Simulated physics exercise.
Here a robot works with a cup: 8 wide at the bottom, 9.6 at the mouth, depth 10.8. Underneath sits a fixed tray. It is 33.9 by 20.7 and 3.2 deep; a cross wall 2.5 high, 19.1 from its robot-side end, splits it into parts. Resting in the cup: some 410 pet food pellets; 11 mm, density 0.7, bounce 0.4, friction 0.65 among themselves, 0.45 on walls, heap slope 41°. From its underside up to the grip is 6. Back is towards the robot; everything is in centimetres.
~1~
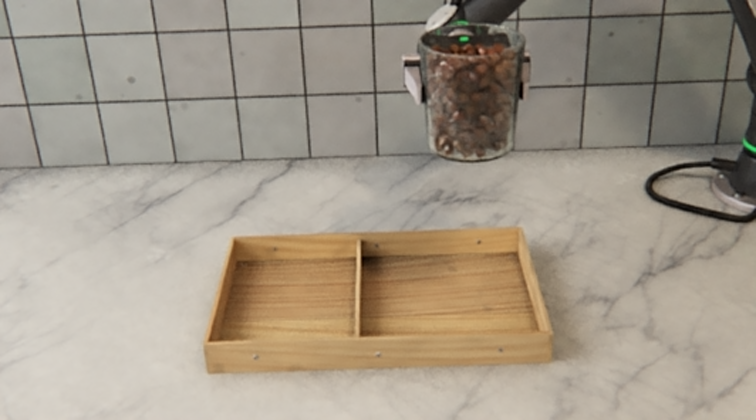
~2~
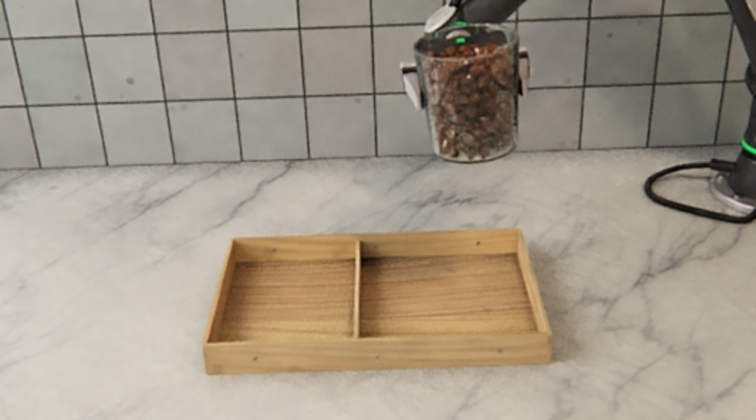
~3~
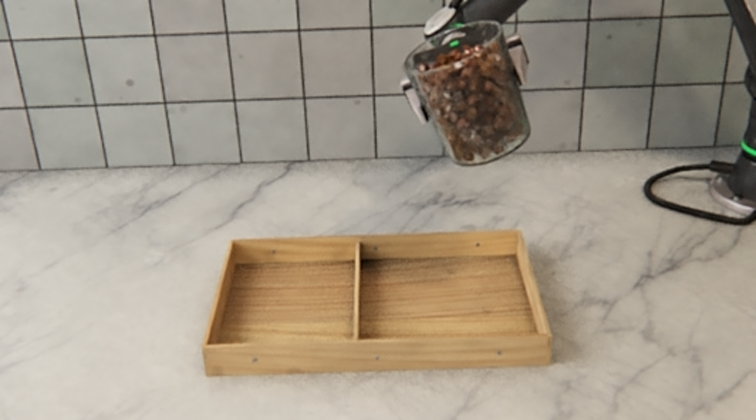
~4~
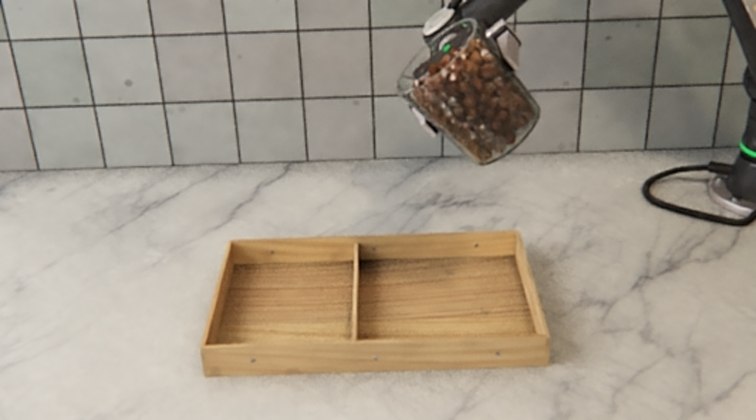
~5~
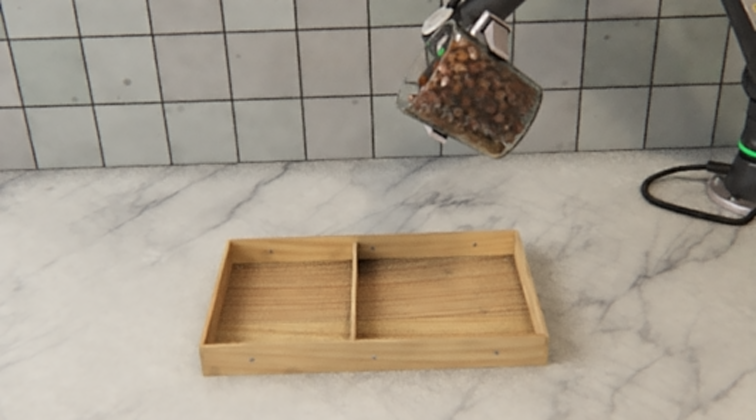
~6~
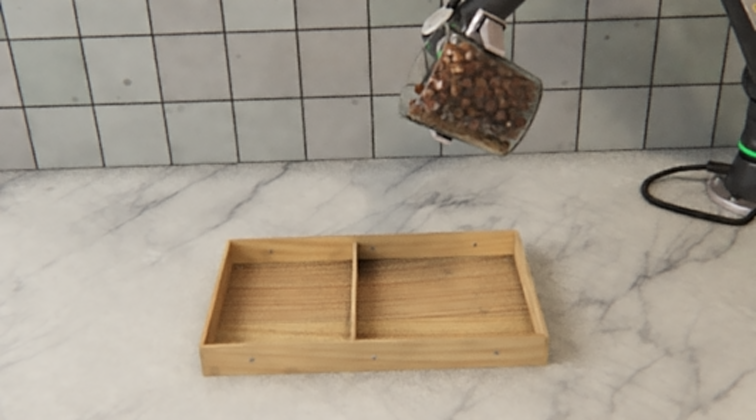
A clear cup filled with brown pellets, gripped by a dark robot arm at the upper right, hangs above a white marble counter, seen from slightly above. Below it sits a shallow wooden tray split by a divider, with pale grey tiles behind and a black cable at right. The arm tilts the upright cup steadily leftward, slowing toward the end, while the pellets shift inside and the camera stays still.
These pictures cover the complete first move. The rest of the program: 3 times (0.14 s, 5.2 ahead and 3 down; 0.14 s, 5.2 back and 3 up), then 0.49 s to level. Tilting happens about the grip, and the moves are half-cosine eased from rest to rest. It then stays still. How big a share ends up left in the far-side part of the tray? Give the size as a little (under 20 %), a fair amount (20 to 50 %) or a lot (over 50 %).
A little.
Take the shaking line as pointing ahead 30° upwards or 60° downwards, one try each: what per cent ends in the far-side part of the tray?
40 and 5 %.
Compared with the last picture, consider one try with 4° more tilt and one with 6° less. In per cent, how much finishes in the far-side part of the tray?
About 15 per cent for the first try and 5 per cent for the second.
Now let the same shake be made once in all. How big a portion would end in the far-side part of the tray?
Roughly 5 in a hundred.
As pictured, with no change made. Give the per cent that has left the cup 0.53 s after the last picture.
By then near 10 % is out.
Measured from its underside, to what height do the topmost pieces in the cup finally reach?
Height at rest: About 11.5 centimetres.
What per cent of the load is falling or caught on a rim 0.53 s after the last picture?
I'd put it near 3 per cent.
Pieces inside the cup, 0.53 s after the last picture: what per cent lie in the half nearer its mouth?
Share in the mouth half: About 45 %.
Then, 0.53 s after the last picture, tilted 61° forward, highest piece 27 above the table; 360 in the cup, 21 in the far-side part, 15 in the robot-side part, 13 in flight or on a rim.
Then, 1.06 s after the last picture, tilted 35° forward, highest piece 28 above the table; 351 in the cup, 31 in the far-side part, 25 in the robot-side part, 1 on the table or floor, 1 in flight or on a rim.
Then, 1.53 s after the last picture, level, highest piece 31 above the table; 351 in the cup, 32 in the far-side part, 25 in the robot-side part, 1 on the table or floor.
Then, 2.58 s after the last picture, level, highest piece 31 above the table; 351 in the cup, 32 in the far-side part, 25 in the robot-side part, 1 on the table or floor.
Final count, 351 in the cup, 32 in the far-side part, 25 in the robot-side part, 1 on the table or floor. That is 8 % in the far-side part of the tray.
